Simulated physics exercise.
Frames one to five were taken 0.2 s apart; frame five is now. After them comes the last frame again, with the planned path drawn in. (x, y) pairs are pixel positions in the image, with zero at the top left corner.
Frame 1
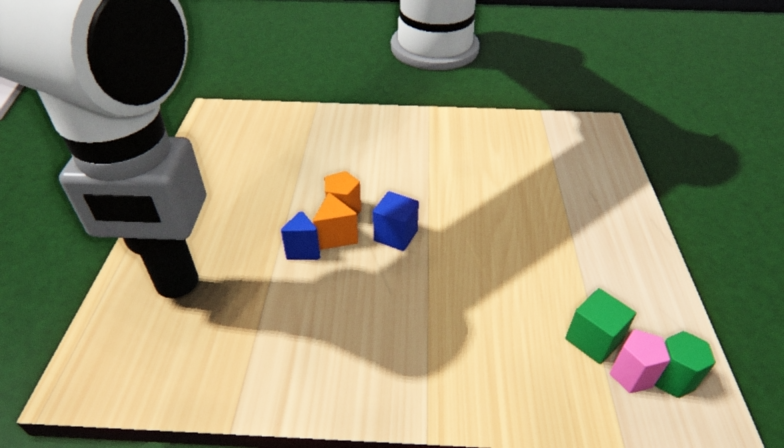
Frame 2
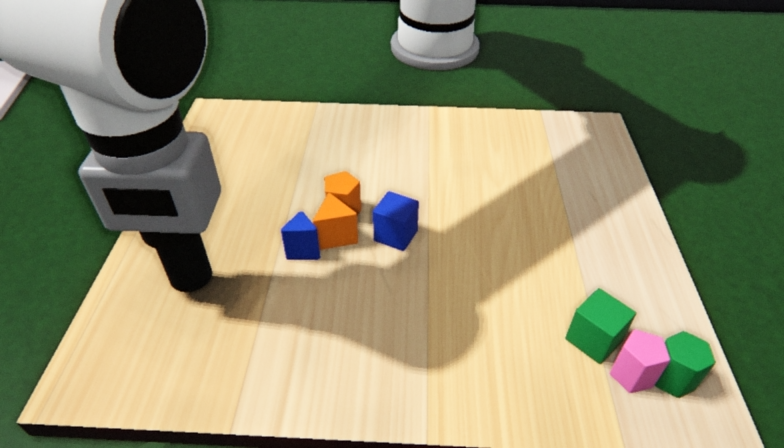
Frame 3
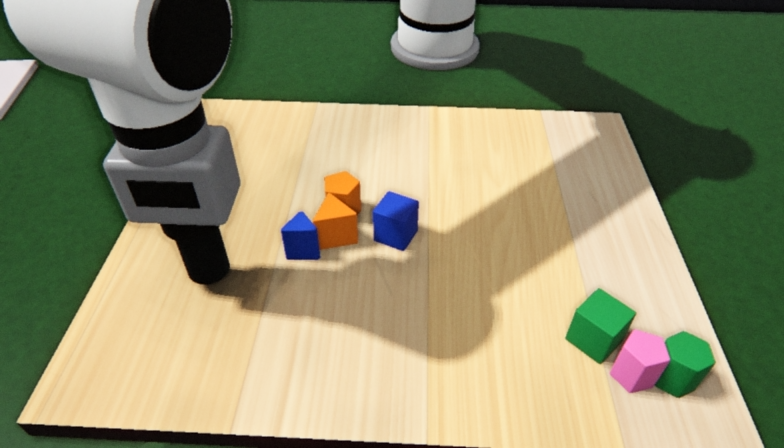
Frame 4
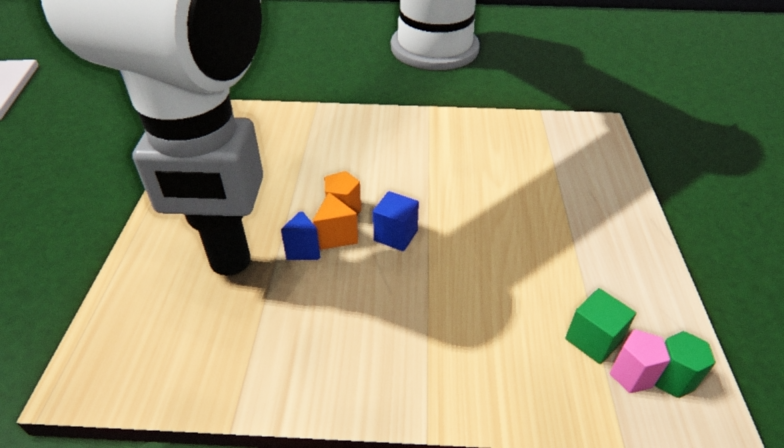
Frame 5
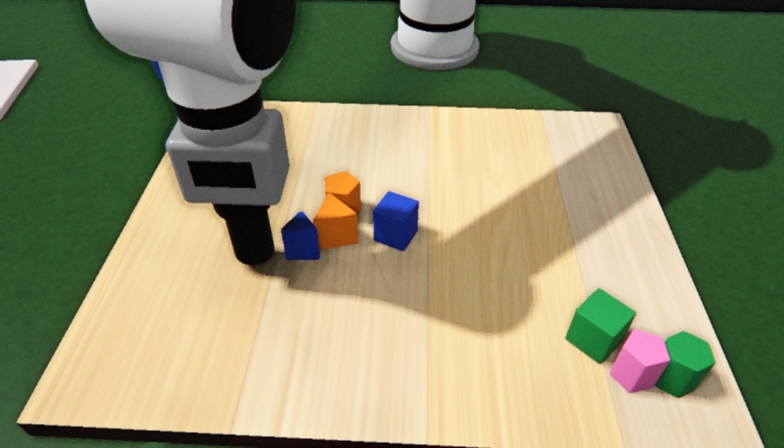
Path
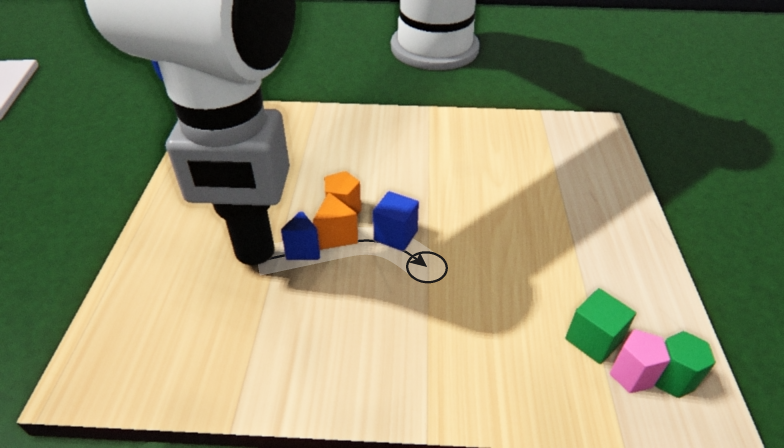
A robot arm slid its black rod steadily rightward and slightly away across a wooden board, nearing the blue triangular block beside the orange pieces, while all the colored blocks stayed still.
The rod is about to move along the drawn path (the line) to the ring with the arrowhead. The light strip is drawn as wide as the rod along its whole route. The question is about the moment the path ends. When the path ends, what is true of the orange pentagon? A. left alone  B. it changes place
A (left alone)
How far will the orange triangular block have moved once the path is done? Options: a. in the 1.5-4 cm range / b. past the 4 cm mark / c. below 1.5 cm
Option b.
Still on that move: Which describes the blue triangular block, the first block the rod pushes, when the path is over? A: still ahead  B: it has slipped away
That would be B.
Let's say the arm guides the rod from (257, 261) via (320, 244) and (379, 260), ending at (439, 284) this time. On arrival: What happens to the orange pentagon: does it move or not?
When the path is over, the orange pentagon is still on its spot.
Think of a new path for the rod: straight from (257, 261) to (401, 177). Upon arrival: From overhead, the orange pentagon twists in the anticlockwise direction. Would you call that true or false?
The statement is correct.
Drawn move, from (257, 261) through (318, 248) and (377, 241) to (427, 267).
What follows on the original path. One third of the way, rod (318, 238); blue triangular block (341, 231); orange triangular block (346, 206), turned 55° anticlockwise.
Two thirds of the way, rod (378, 231); blue triangular block (362, 235), turned 55° clockwise; orange triangular block (393, 191), turned 60° anticlockwise; blue square piece (421, 203).
At the end, rod (428, 257); blue triangular block (362, 235), turned 55° clockwise; orange triangular block (396, 190), turned 70° anticlockwise; orange pentagon still; blue square piece (439, 203), turned 45° anticlockwise.
